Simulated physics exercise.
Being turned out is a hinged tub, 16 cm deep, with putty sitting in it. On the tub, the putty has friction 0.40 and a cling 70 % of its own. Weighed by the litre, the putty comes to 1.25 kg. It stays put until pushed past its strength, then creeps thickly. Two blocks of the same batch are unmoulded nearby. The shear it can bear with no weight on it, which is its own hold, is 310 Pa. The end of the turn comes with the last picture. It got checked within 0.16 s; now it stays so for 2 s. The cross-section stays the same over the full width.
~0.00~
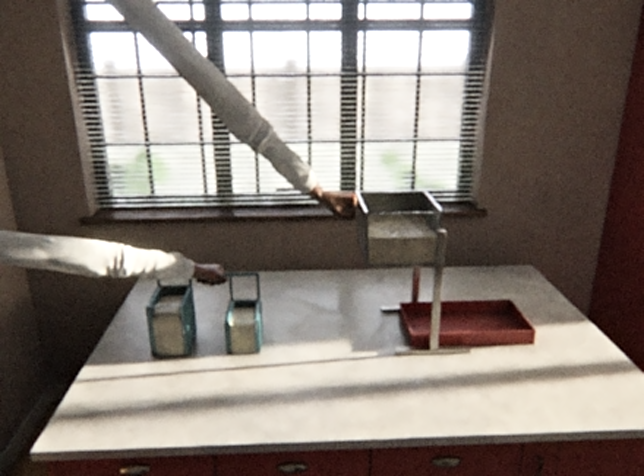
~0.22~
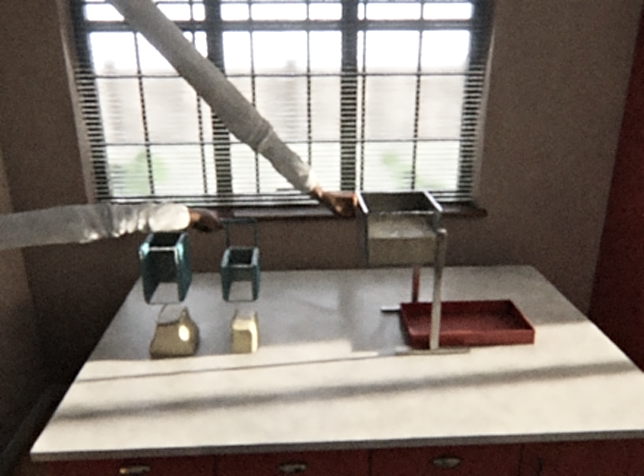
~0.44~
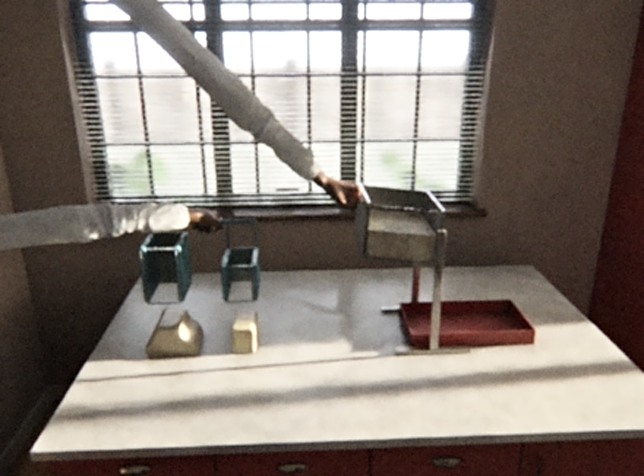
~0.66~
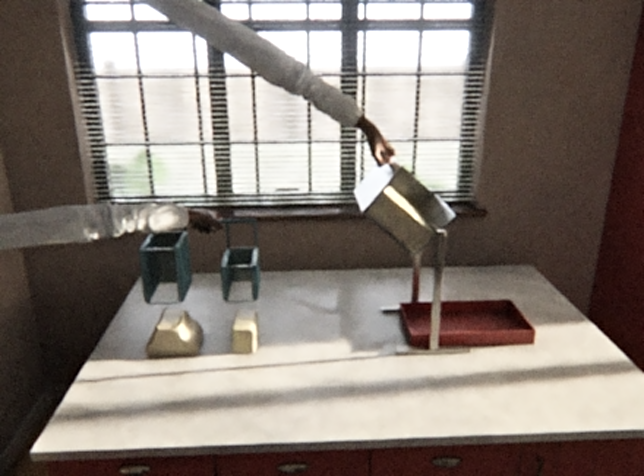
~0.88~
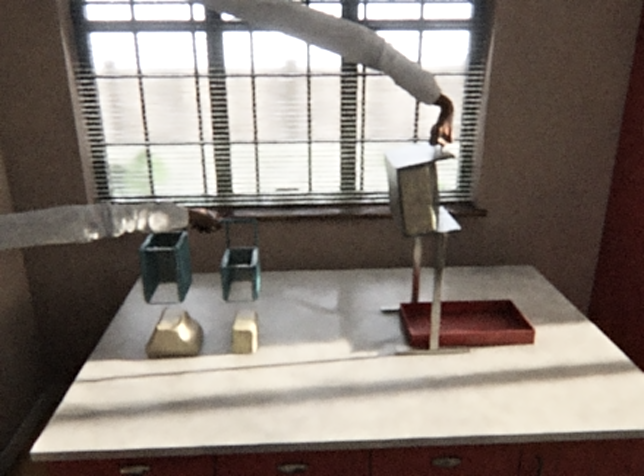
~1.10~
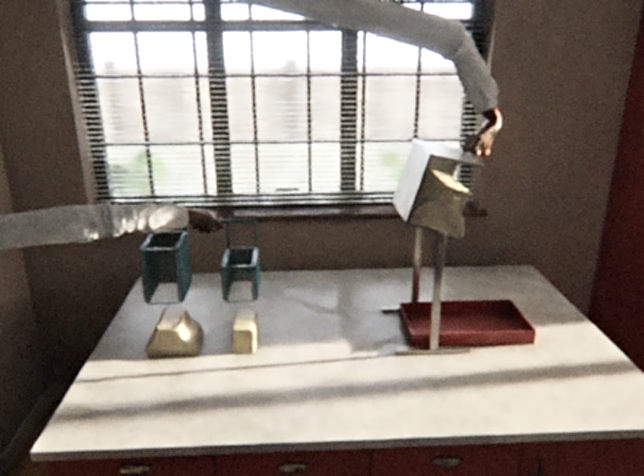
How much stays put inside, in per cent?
0 %.
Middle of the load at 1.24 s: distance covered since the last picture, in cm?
I'd put the distance at about 10 centimetres.
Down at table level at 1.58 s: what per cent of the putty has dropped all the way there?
About 65 per cent.
After 1.24 s, the tub is at 106 degrees and holds 44 %.
After 1.41 s, the tub is at 106 degrees and holds 20 %.
After 1.58 s, the tub is at 106 degrees and holds 0 %.
After 1.75 s, the tub is at 106 degrees and holds 0 %.
After 3.10 s, at the end, the tub is at 106 degrees and holds 0 %.
